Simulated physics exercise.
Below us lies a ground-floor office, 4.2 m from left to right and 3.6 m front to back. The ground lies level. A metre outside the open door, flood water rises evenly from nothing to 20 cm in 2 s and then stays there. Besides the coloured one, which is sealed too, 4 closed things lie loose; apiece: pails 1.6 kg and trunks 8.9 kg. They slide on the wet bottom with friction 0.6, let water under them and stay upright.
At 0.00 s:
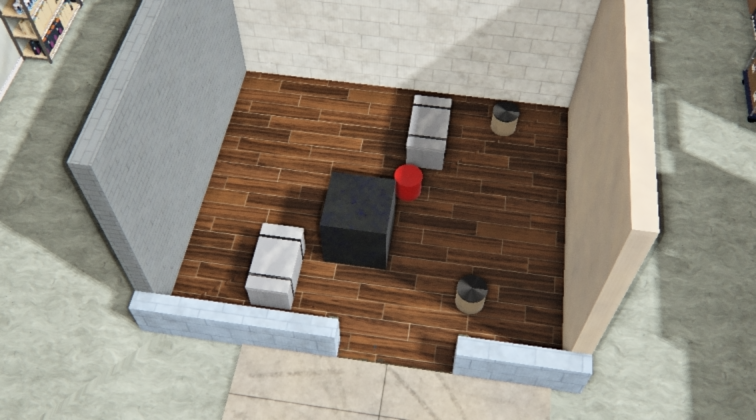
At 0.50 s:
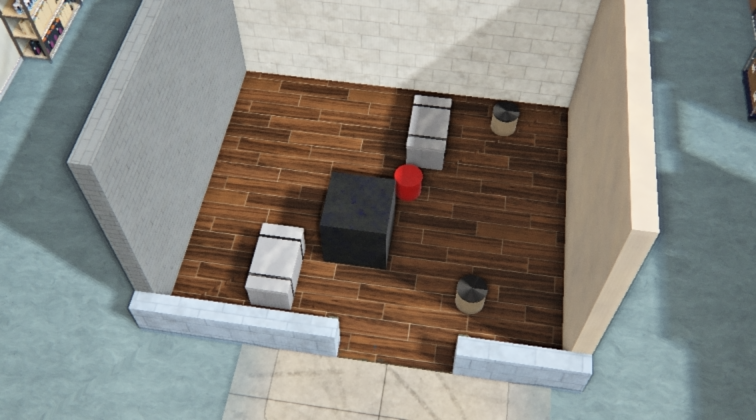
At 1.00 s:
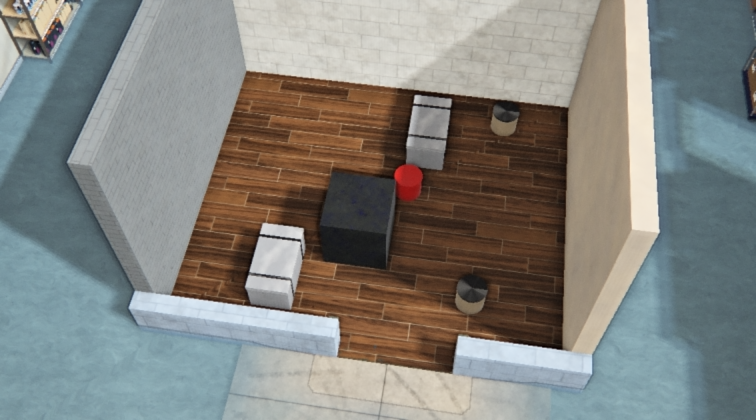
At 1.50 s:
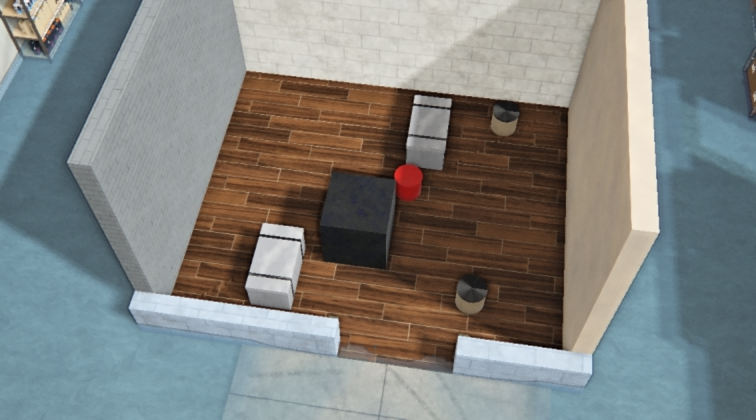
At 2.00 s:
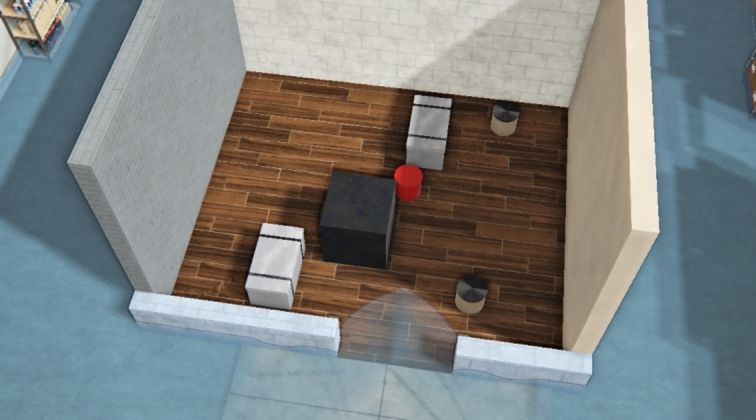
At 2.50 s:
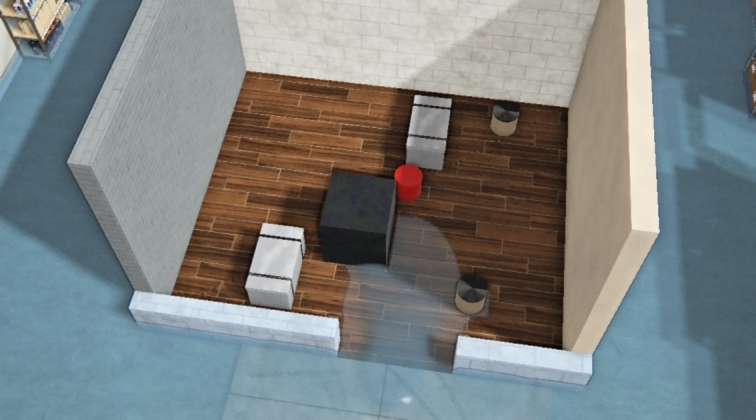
In this clip, seen from above, bluish water covers the ground around a wood-floored room, then a thin sheet slips through the front opening and spreads inward, while the red pail, dark block, white trunks and other pails stay still.
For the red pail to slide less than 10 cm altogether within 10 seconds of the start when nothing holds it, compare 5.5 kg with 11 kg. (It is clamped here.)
For it, only the higher weight holds it.
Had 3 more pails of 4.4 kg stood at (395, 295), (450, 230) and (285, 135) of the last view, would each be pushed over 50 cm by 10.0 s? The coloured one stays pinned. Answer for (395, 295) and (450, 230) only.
In that order: Over, past it.
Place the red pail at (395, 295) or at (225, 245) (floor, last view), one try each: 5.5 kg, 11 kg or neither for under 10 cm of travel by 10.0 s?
In that order: Neither holds; it takes the larger.
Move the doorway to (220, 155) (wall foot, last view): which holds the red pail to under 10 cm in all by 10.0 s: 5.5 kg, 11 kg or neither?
In that case only the larger load is enough.
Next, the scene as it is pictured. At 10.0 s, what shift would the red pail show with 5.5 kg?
About 30 cm.
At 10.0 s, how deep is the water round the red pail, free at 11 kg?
About 6 cm.
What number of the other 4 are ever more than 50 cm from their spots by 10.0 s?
4 of them.
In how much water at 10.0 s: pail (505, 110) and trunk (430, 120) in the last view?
Roughly 10 and 6 cm.
After 3.5 s the red pail would be 18 cm from its start with 5.5 kg and 0 cm from its start with 11 kg; 5 cm of water round it then.
After 4.5 s the red pail would be 31 cm from its start with 5.5 kg and 0 cm from its start with 11 kg; 5 cm of water round it then.
After 7.0 s the red pail would be 31 cm from its start with 5.5 kg and 0 cm from its start with 11 kg; 4 cm of water round it then.
After 10.0 s the red pail would be 31 cm from its start with 5.5 kg and 0 cm from its start with 11 kg; 6 cm of water round it then.
